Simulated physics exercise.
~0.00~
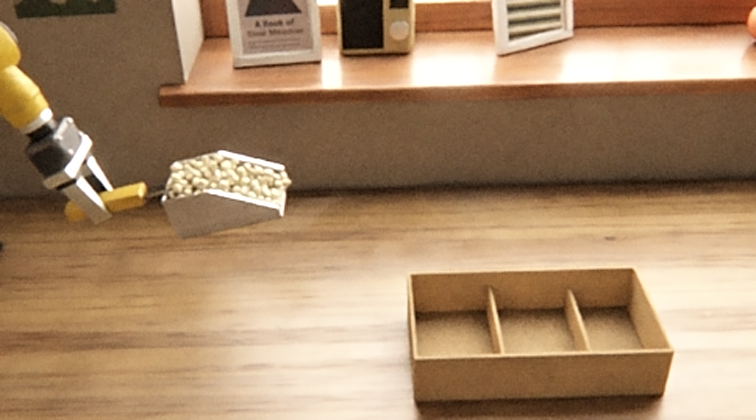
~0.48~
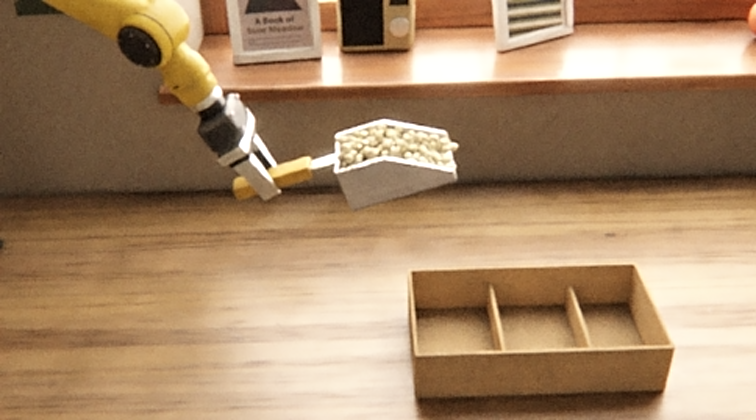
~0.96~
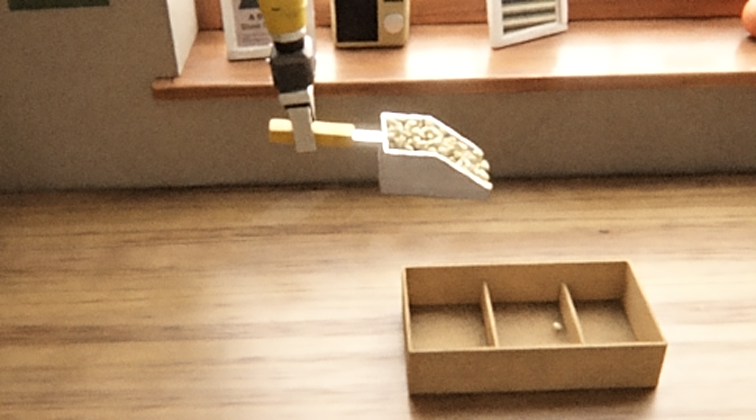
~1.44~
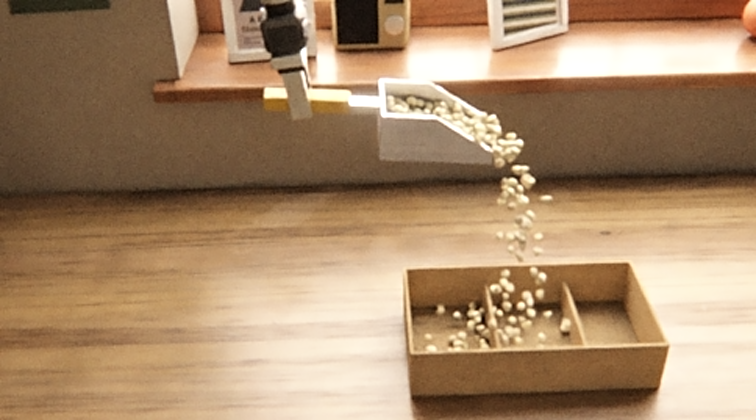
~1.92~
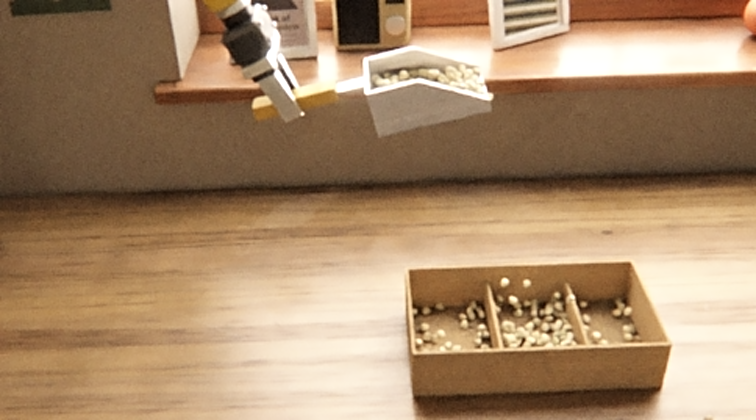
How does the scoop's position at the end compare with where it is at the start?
At the start the scoop is on the left side of the view, well away from the box. By the end it is farther to the right and higher up, in front of the windowsill.
